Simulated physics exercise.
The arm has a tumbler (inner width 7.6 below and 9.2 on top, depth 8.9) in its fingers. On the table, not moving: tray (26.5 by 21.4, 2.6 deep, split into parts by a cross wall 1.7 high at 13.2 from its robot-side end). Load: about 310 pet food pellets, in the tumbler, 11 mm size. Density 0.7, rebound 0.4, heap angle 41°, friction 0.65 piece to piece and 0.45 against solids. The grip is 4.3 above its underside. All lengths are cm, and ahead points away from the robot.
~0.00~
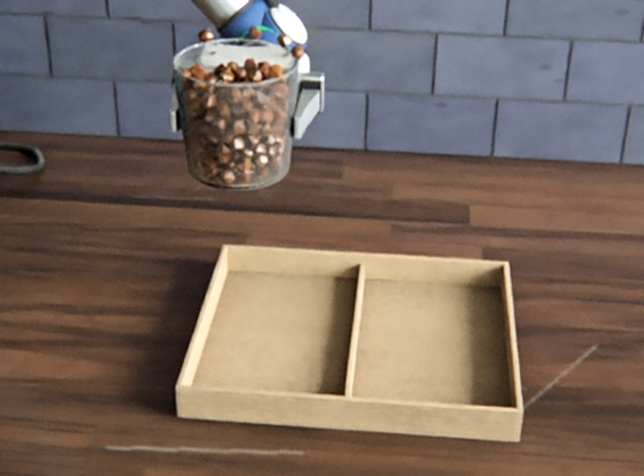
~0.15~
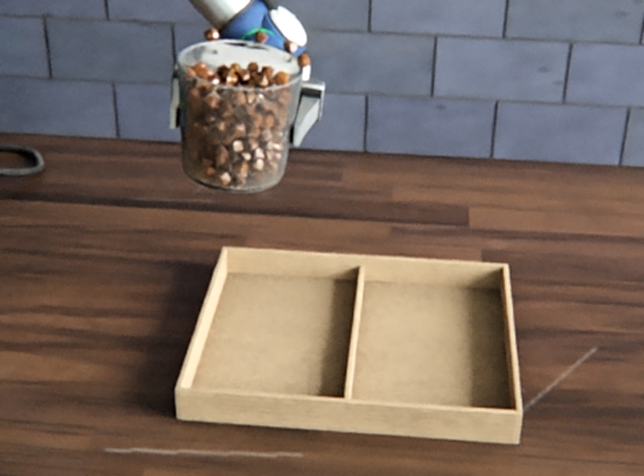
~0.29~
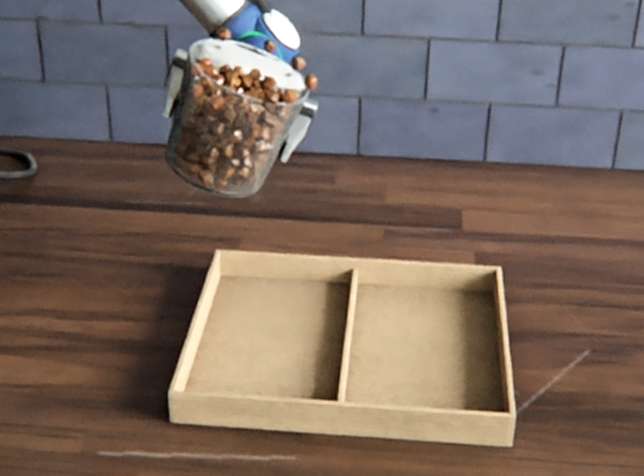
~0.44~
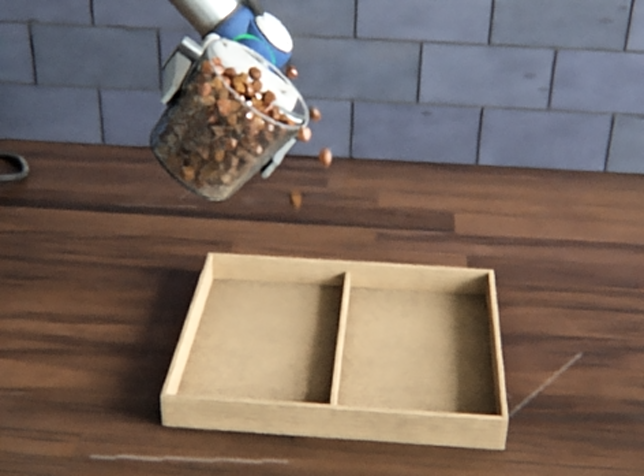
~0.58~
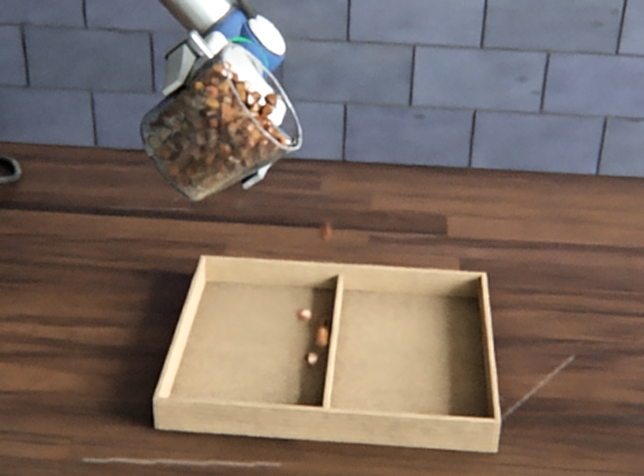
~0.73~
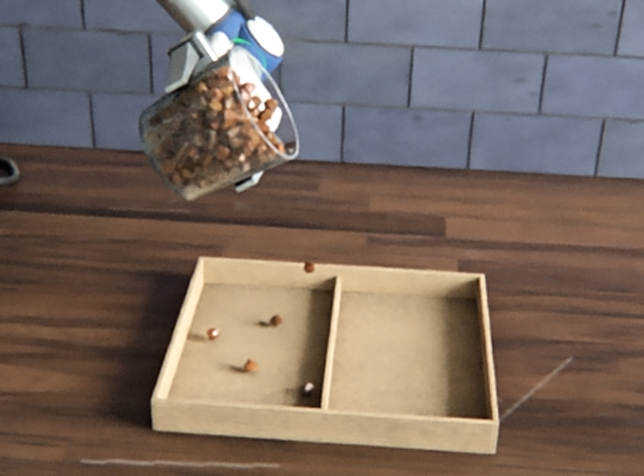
Above a divided wooden tray, a robot arm tilts a clear tumbler, dropping a few brown pellets into the left part.
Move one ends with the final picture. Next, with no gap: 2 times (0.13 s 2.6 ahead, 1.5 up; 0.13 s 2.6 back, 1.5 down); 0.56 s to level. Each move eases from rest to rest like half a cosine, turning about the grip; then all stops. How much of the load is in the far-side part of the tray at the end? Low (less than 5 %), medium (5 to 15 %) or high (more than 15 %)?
A medium share, 5 to 15 %, ends in the far-side part of the tray.
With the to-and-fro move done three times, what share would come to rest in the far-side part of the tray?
In that case some 10 per cent.
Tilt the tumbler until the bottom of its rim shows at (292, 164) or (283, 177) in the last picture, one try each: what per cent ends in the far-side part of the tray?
Some 20 and 40 per cent.
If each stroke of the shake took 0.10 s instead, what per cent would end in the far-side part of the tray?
Then about 25 per cent.
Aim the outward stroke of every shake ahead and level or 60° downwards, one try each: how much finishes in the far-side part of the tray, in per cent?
About 5 and 0 per cent.
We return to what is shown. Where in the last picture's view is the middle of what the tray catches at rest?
Near (354, 351).
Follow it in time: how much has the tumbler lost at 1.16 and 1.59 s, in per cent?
About 10, 15.
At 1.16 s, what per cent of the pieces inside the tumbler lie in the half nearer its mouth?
Roughly 50 per cent.
After 1.16 s, tilted 57° forward, highest piece 25 above the table; 283 in the tumbler, 12 in the far-side part, 11 in the robot-side part, 5 in flight or on a rim.
After 1.59 s, tilted 18° forward, highest piece 25 above the table; 263 in the tumbler, 27 in the far-side part, 21 in the robot-side part.
After 2.01 s, level, highest piece 26 above the table; 263 in the tumbler, 27 in the far-side part, 21 in the robot-side part.
After 3.06 s, level, highest piece 26 above the table; 263 in the tumbler, 27 in the far-side part, 21 in the robot-side part.
At rest, 263 in the tumbler, 27 in the far-side part, 21 in the robot-side part. That is 9 % in the far-side part of the tray.
